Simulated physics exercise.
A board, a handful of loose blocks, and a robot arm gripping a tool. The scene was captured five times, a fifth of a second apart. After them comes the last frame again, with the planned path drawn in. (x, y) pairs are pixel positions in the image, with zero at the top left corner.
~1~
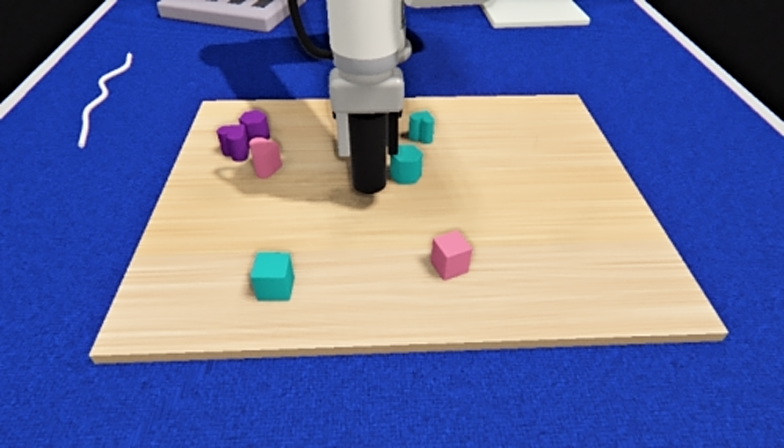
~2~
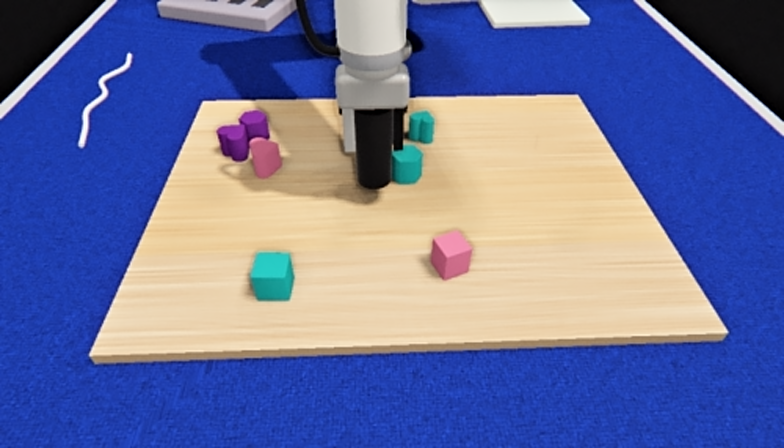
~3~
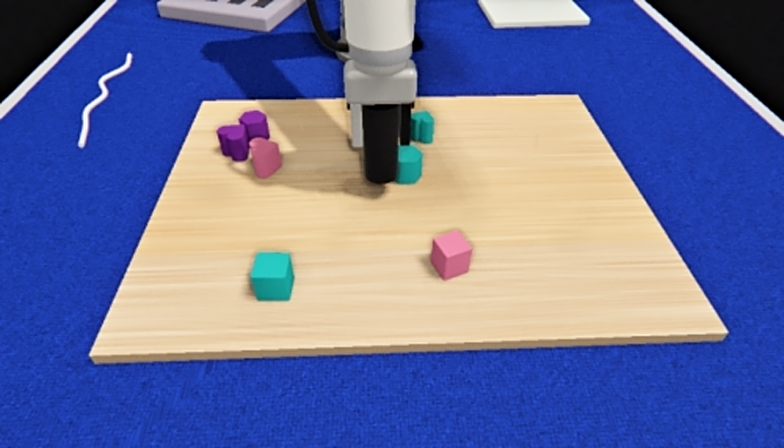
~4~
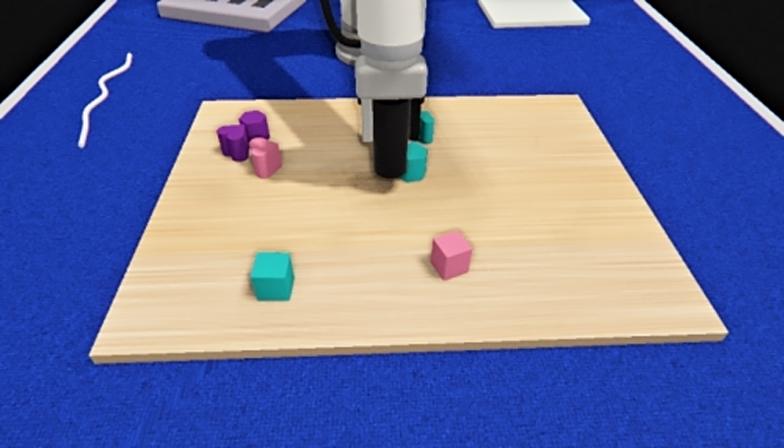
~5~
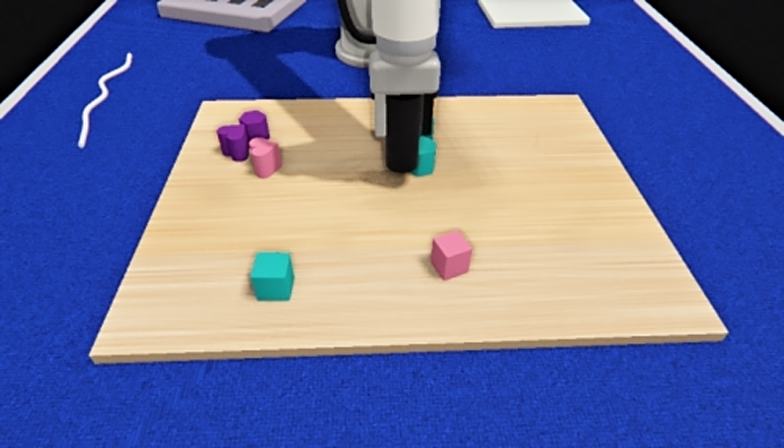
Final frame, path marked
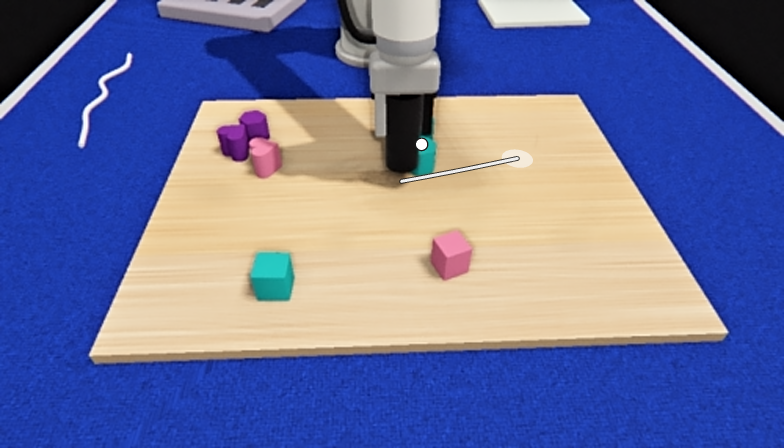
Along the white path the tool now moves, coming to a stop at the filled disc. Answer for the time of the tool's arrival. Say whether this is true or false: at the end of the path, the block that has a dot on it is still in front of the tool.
My answer: False.
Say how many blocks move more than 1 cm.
That's one.
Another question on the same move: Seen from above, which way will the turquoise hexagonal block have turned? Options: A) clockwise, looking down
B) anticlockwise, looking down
Choice B: Anticlockwise, looking down.
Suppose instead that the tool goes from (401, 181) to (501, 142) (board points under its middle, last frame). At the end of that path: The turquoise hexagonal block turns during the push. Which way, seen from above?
Answer: Anticlockwise.
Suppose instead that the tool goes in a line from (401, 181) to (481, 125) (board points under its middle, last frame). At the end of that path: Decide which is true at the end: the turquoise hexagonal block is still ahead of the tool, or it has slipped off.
I predict the tool still has it in front.
The line goes from (401, 181) directly to (517, 158); the dot is on the turquoise hexagonal block.
On the path given first. One third of the way, tool (444, 156); turquoise hexagonal block (443, 133), turned 45° anticlockwise.
Two thirds of the way, tool (484, 149); turquoise hexagonal block (445, 132), turned 55° anticlockwise.
At the end, tool (521, 141); turquoise hexagonal block (445, 132), turned 55° anticlockwise; turquoise heart block unmoved.
